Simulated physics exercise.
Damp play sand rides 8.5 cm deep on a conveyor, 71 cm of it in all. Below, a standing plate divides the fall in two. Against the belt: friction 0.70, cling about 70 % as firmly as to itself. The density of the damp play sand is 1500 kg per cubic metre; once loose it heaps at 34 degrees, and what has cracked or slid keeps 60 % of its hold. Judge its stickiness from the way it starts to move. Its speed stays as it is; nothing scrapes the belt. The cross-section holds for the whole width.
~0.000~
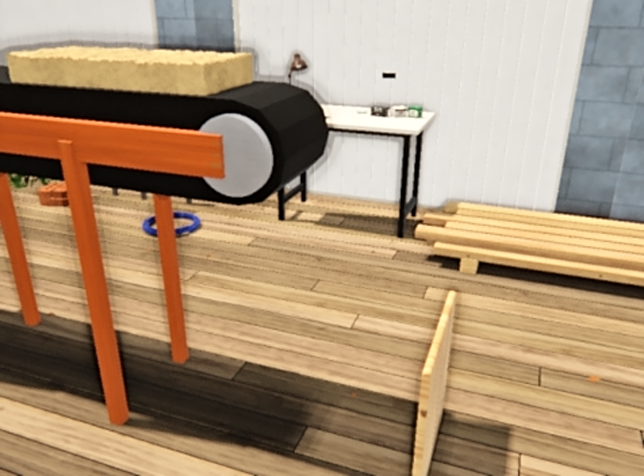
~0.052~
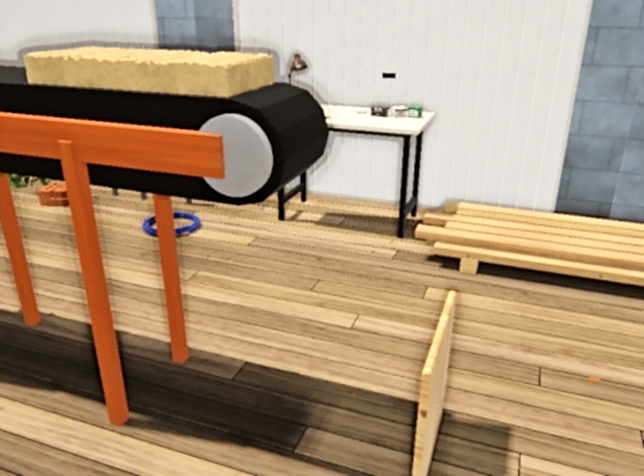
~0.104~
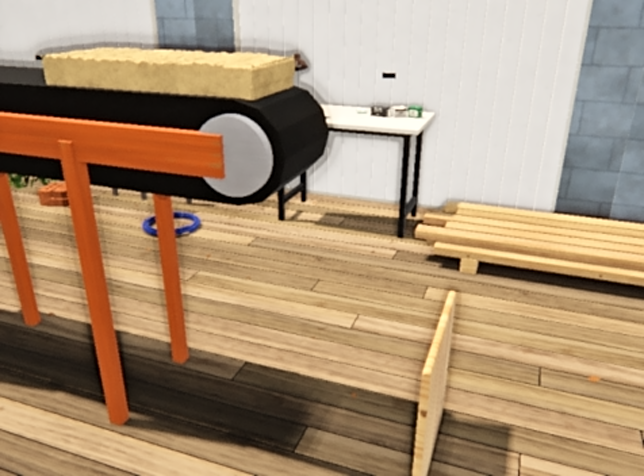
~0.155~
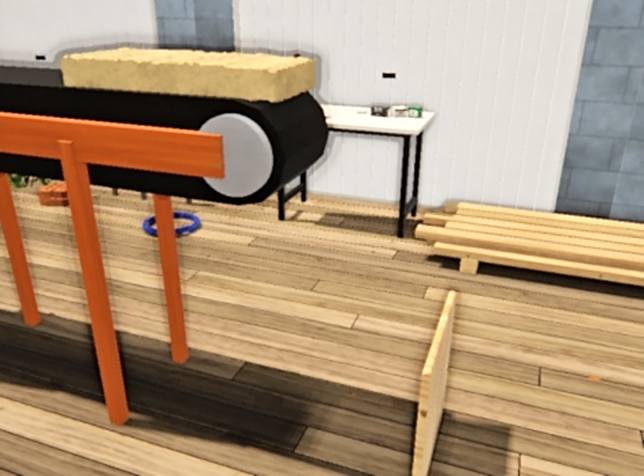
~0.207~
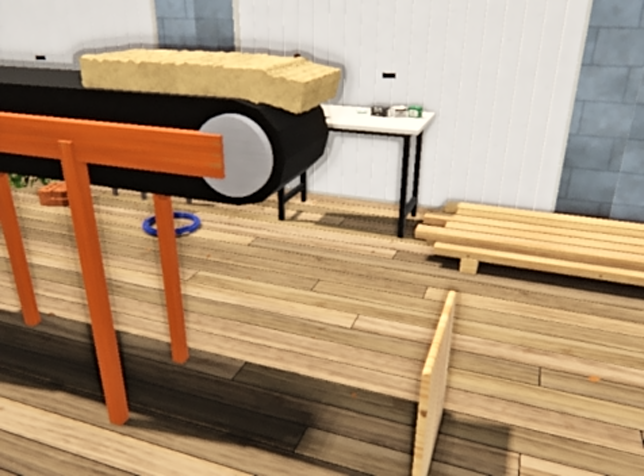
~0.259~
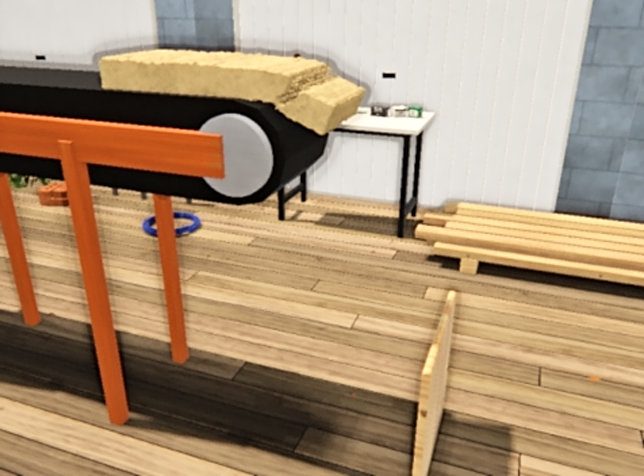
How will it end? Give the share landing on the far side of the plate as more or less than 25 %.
The share landing on the far side of the plate is more than 25 %.
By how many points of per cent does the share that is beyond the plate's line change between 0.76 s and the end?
About 30 %.
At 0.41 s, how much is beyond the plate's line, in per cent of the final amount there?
About 0 %.
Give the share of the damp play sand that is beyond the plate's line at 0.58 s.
Near 14 %.
After 0.41 s, 0 % is beyond the plate's line.
After 0.58 s, 14 % is beyond the plate's line.
After 0.76 s, 40 % is beyond the plate's line.
After 0.93 s, 66 % is beyond the plate's line.
After 2.08 s, at the end, 72 % is beyond the plate's line.
